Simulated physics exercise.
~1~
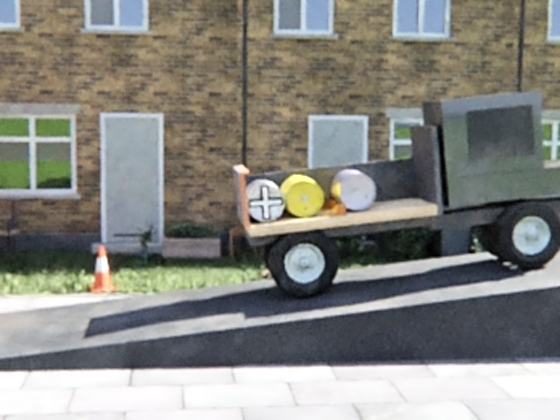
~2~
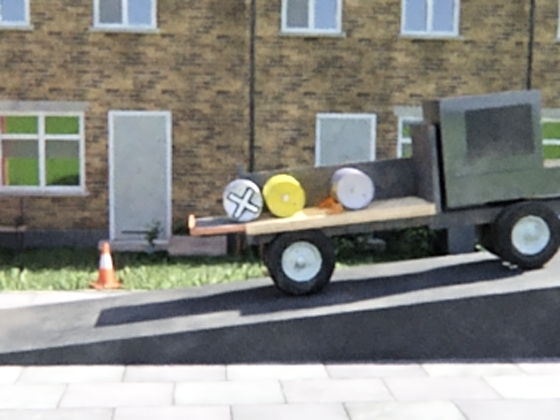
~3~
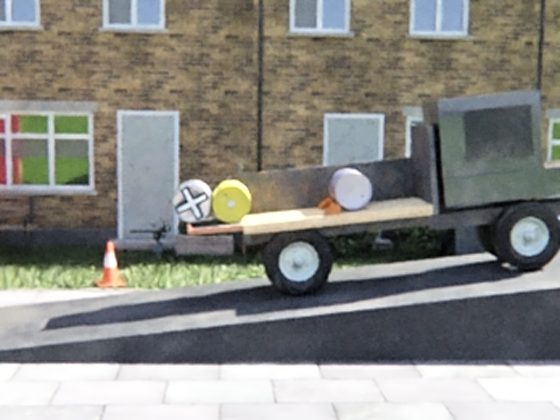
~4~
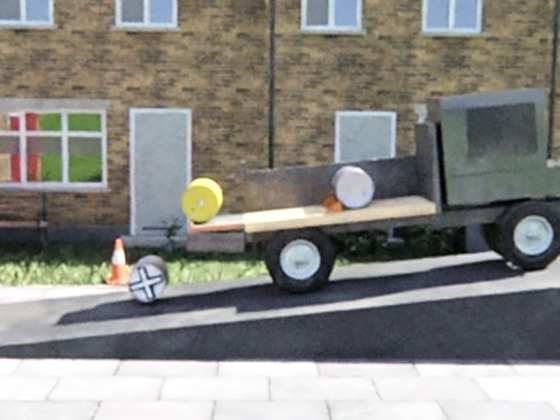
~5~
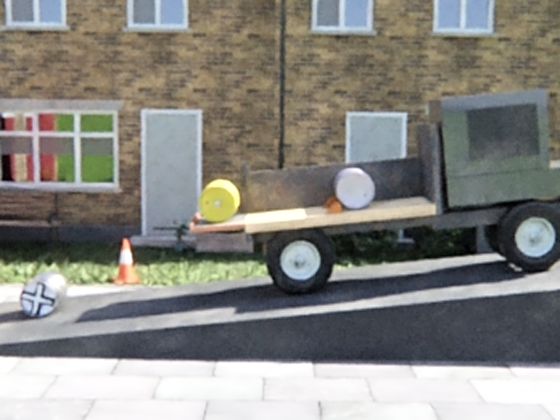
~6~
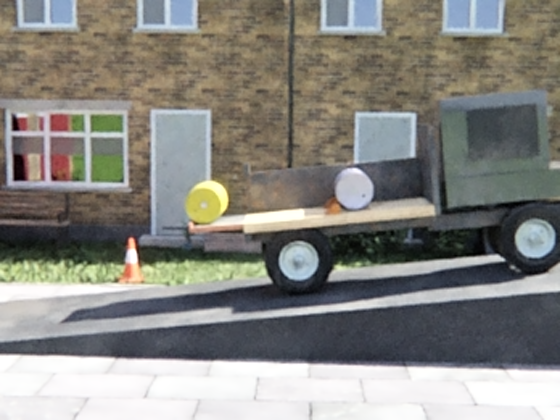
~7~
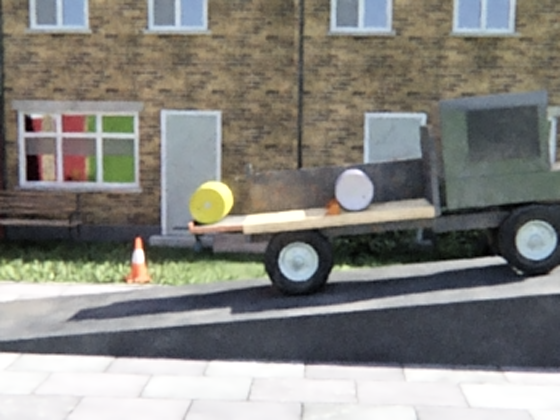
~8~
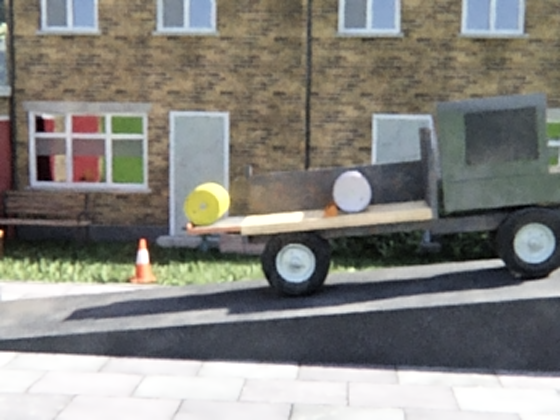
Three kegs, one white with a dark cross, one yellow and one pale lilac, sit on the flat bed of a dark green truck parked nose-up on a slope, seen from the side before a brick terrace. The tailgate at the left drops flat, and the crossed and yellow kegs roll left towards it, while the lilac one stays behind an orange chock. The crossed keg goes over the edge, lands on the slope near a traffic cone and rolls out of view. The yellow keg rocks slightly back and forth, then rests on the lowered gate.
